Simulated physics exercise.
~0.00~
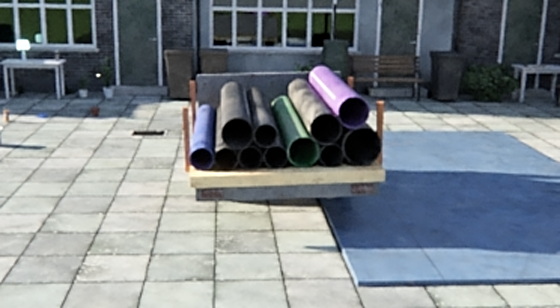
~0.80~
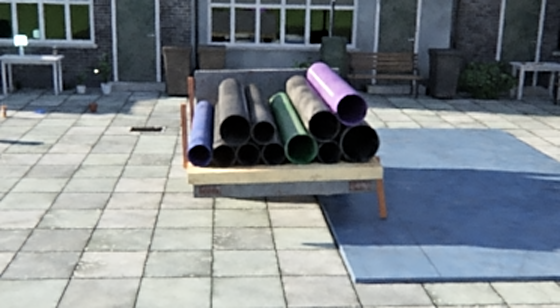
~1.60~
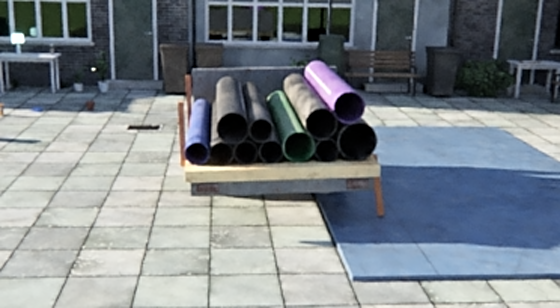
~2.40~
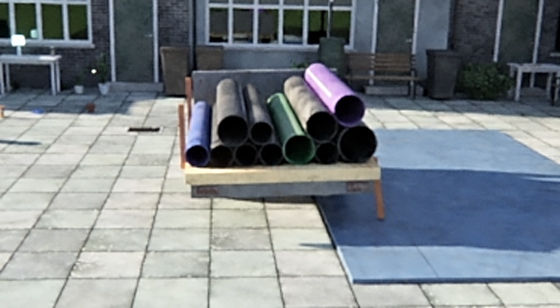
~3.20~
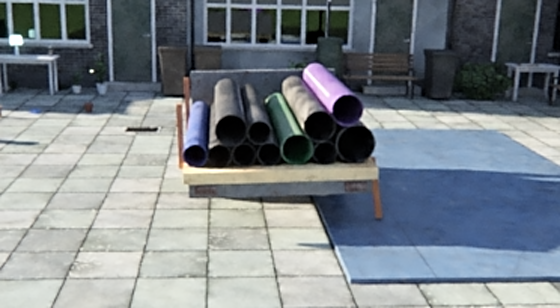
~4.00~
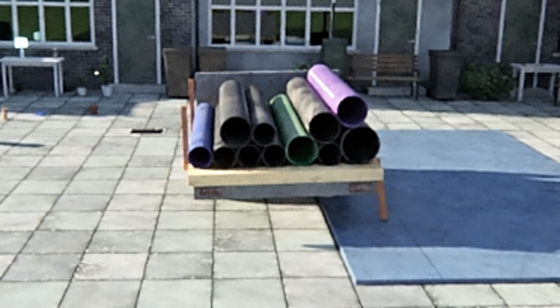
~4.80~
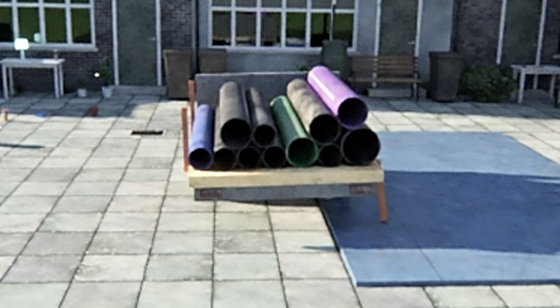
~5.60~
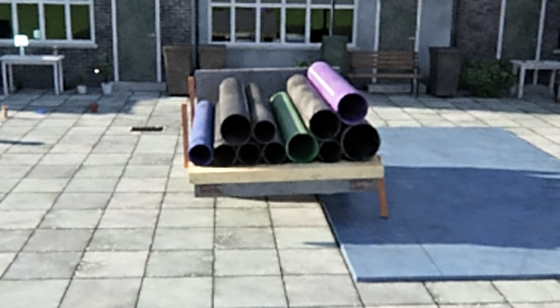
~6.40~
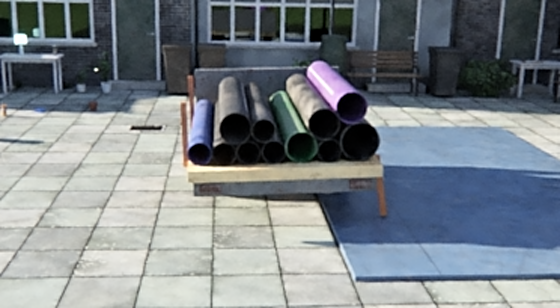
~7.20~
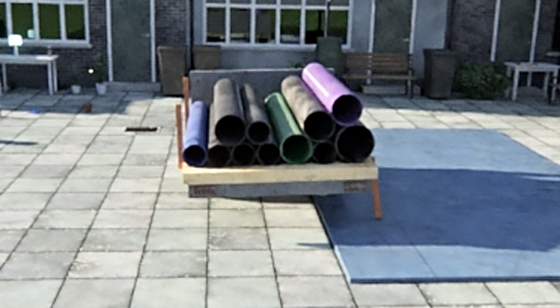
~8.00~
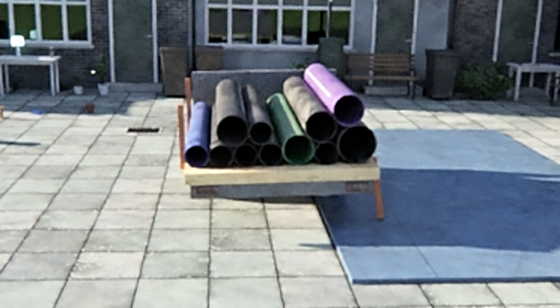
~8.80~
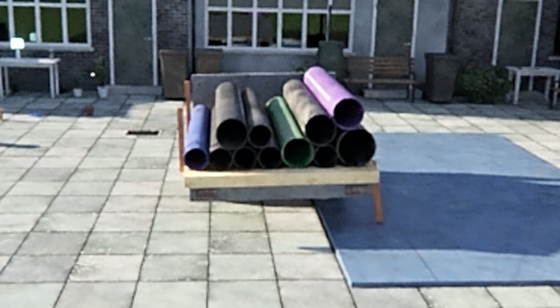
Trailer deck stacked with plastic pipes standing on a paved yard, its right-hand posts dropping down while every pipe stays put.
